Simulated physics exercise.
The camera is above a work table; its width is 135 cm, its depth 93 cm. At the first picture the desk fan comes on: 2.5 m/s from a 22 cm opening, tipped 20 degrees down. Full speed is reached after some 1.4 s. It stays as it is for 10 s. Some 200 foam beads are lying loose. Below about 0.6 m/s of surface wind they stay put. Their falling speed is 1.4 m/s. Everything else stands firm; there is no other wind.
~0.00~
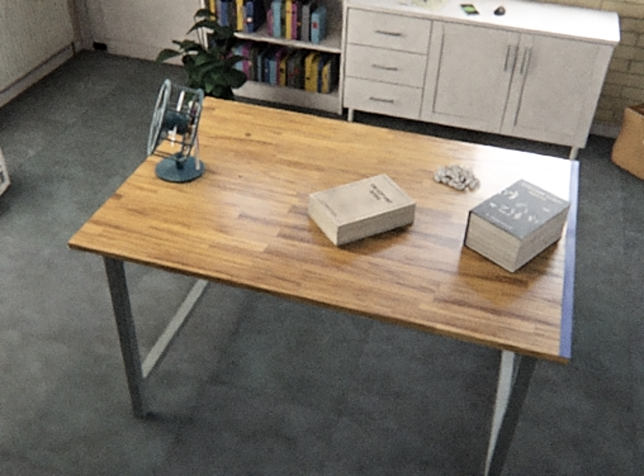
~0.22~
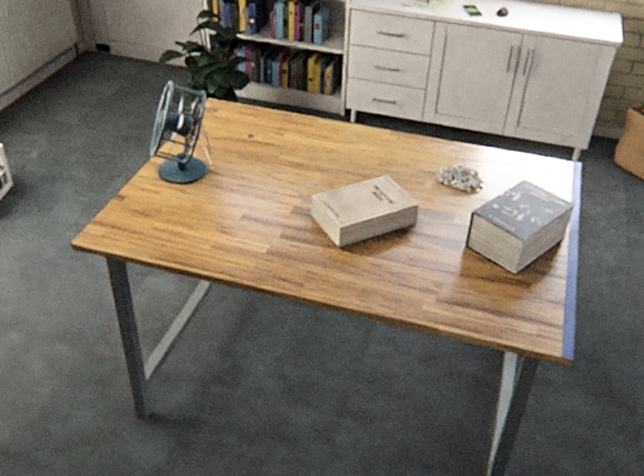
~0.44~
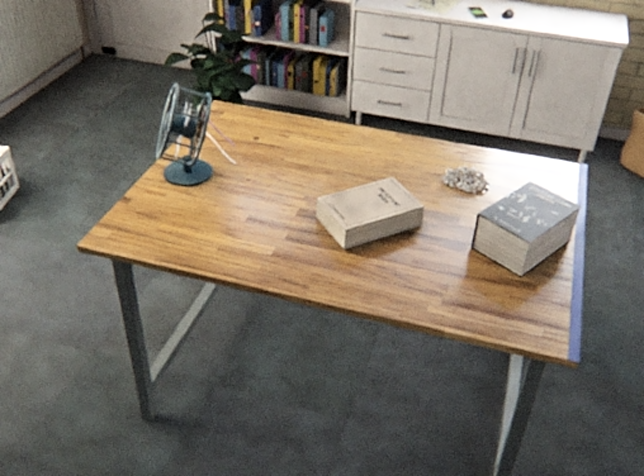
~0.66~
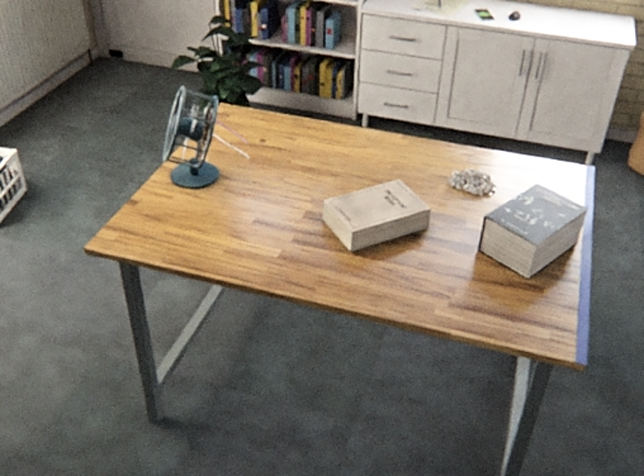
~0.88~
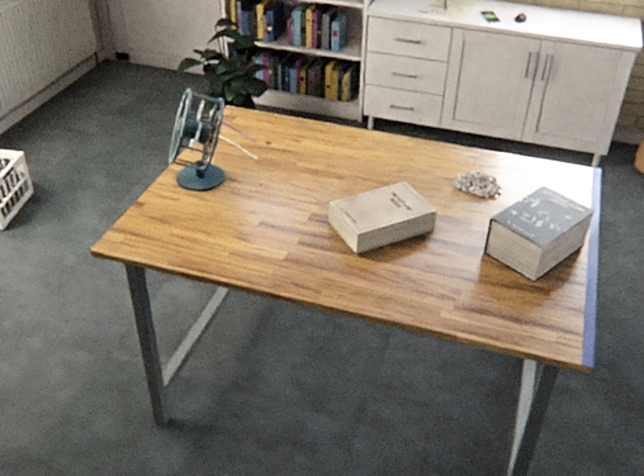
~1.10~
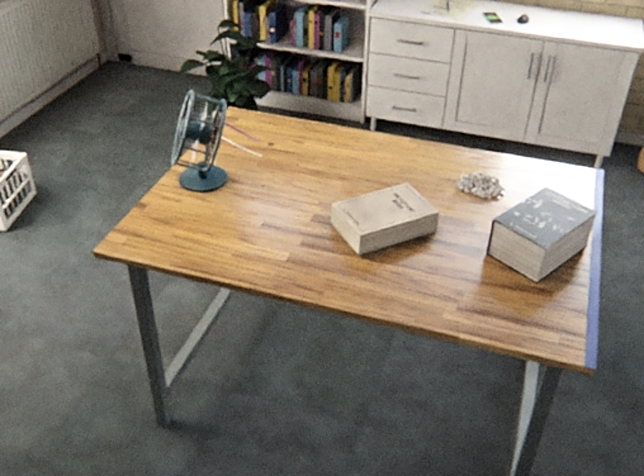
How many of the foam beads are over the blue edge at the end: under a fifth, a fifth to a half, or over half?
Of the foam beads, over half end over the blue edge.
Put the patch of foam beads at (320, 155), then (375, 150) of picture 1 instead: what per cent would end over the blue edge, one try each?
In turn about 0 %, 0 %.
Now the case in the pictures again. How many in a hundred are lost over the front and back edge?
Roughly 0 % front, 0 % back.
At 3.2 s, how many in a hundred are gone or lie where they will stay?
Near 80 %.
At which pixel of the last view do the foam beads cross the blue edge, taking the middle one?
At about (602, 205).
After 2.0 s, 80 % are over the blue edge; the middle of those still in play is near (568, 225); 22 % have settled or left.
After 3.2 s, 80 % are over the blue edge; the middle of those still in play is near (571, 224); 82 % have settled or left.
After 5.5 s, 80 % are over the blue edge; the middle of those still in play is near (571, 224); 82 % have settled or left.
After 10.0 s, at the end, 82 % are over the blue edge; the middle of those still in play is near (570, 224).
